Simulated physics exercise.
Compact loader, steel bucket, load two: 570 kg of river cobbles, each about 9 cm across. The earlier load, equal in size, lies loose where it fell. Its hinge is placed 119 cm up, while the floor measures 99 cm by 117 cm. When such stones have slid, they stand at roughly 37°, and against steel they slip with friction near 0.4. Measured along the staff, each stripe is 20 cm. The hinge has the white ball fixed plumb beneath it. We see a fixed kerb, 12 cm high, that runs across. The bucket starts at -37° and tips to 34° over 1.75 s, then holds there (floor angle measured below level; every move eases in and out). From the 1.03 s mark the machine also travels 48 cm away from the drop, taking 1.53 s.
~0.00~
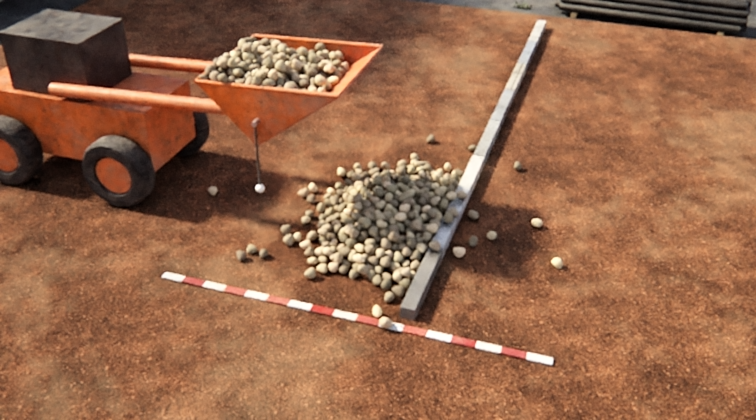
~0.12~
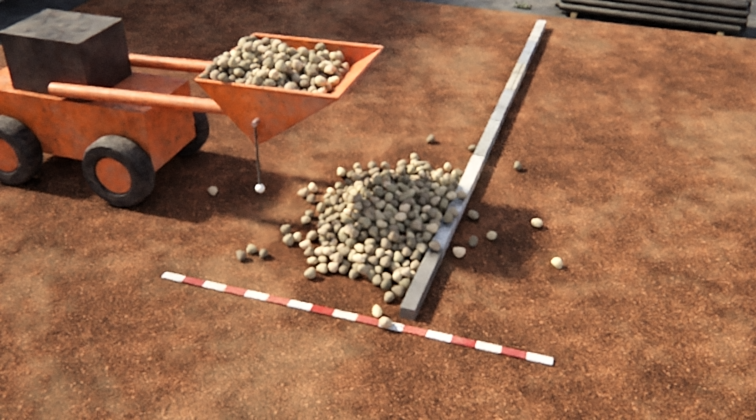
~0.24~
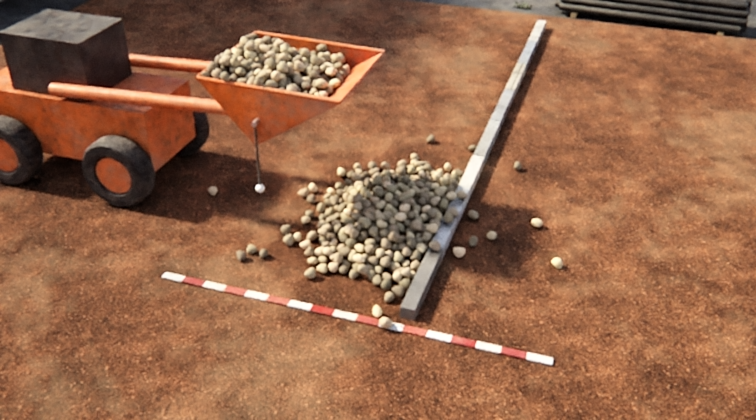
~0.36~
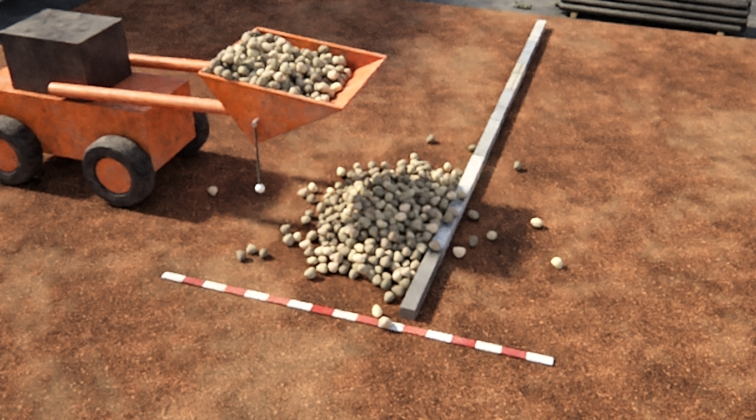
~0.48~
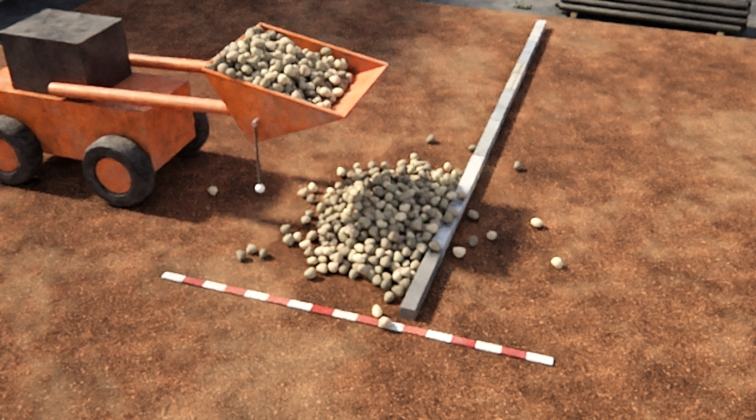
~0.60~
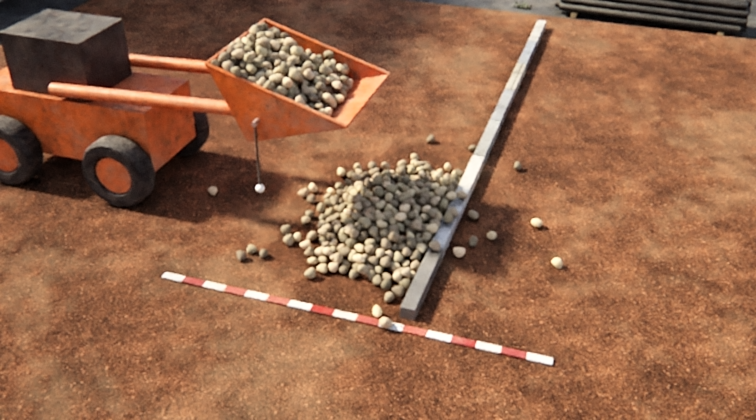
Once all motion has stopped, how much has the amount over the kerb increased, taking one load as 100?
It has increased by some 1 per cent.
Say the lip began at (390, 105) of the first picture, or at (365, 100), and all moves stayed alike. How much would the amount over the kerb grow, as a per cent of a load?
Case one about 10 %, case two about 5 %.
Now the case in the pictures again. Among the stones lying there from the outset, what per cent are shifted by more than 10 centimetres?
Near 10 per cent, I reckon.
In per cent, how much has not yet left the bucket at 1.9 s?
About 35 percent.
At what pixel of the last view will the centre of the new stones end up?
The middle ends up near (343, 200).
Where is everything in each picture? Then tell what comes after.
In the first frame, lip at (338, 96), floor tilted -37°, highest stones at (278, 52). The earlier load is highest near (385, 204), 27 cm above ground level, 100 % on this side of the kerb, 1 % over the kerb.
In the second frame, the bucket is at -36°, its lip at (339, 98); the top of the load is at (273, 51); the stones move at 0.1 m/s on average.
In the third frame, lip at (341, 102), floor tilted -33°, highest stones at (263, 47); the stones move at 0.1 m/s on average.
In the fourth frame, lip at (343, 109), floor tilted -29°, highest stones at (261, 43); the stones move at 0.2 m/s on average.
In the fifth frame, lip at (345, 117), floor tilted -24°, highest stones at (257, 39); the stones move at 0.3 m/s on average.
In the sixth frame, the bucket is at -18°, its lip at (347, 127); the top of the load is at (258, 37); the stones move at 0.3 m/s on average.
After 1.3 s the floor is at 23°; in per cent of one load, 98 in the bucket, 102 on this side of the kerb, 1 over the kerb; the foremost stones are at (496, 222).
After 1.9 s the floor is at 34°; in per cent of one load, 35 in the bucket, 164 on this side of the kerb, 1 over the kerb; the foremost stones are at (496, 222).
After 3.0 s the floor is at 34°; in per cent of one load, 0 in the bucket, 199 on this side of the kerb, 2 over the kerb; the foremost stones are at (511, 222).
After 5.8 s the floor is at 34°; in per cent of one load, 0 in the bucket, 199 on this side of the kerb, 2 over the kerb; the foremost stones are at (511, 222). Net gain over the kerb, 1.
